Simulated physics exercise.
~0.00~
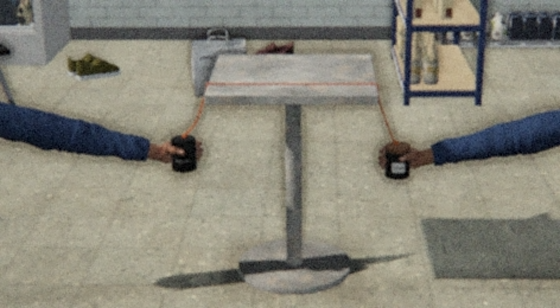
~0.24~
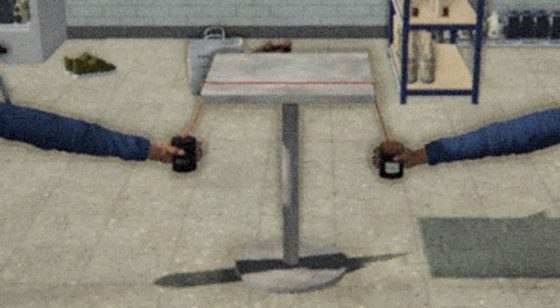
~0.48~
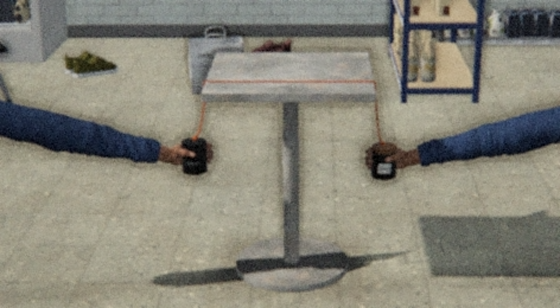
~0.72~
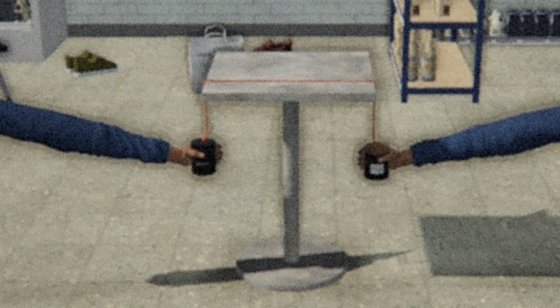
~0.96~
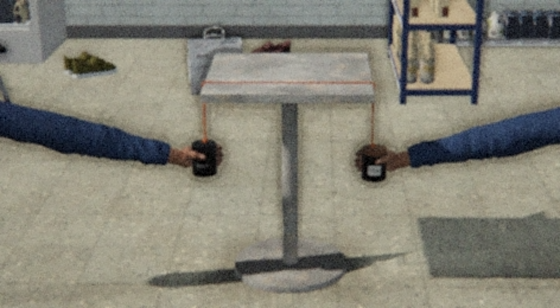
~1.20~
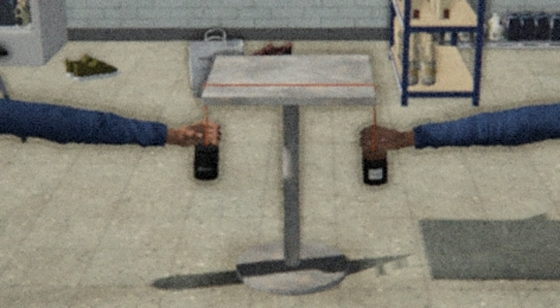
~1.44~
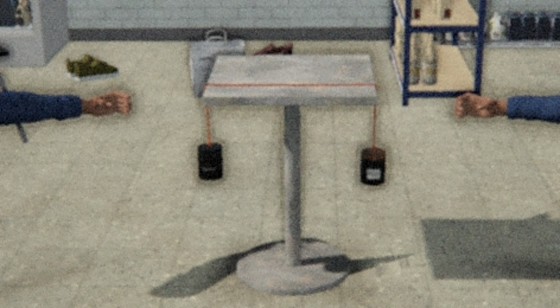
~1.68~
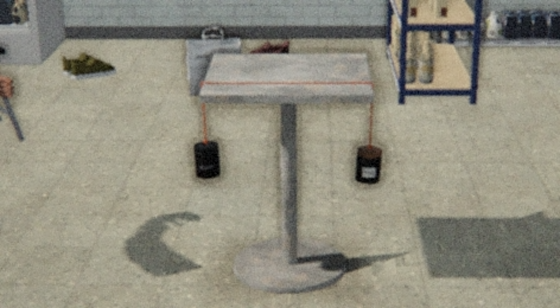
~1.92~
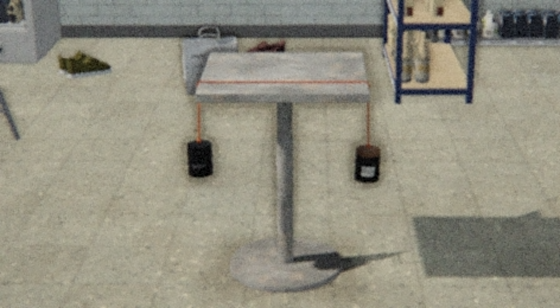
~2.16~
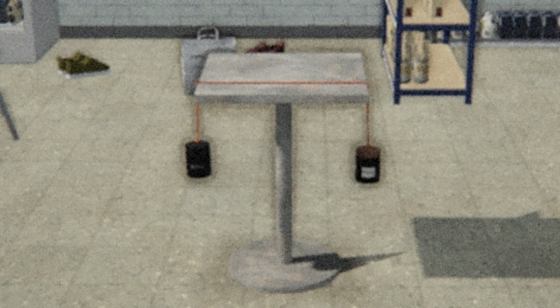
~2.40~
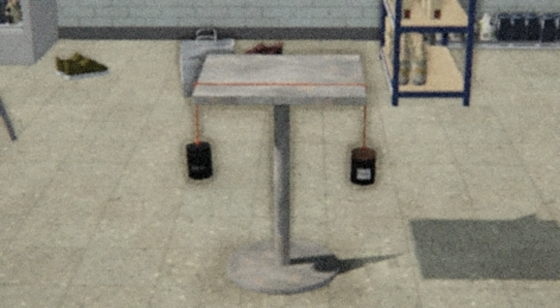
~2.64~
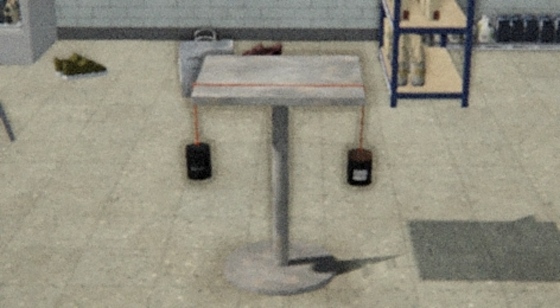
We see two hands holding dark jars on a string draped over a small side table, easing them inward until they hang beneath either end. The hands let go and withdraw out of view, and both jars stay hanging upright at about the same height.
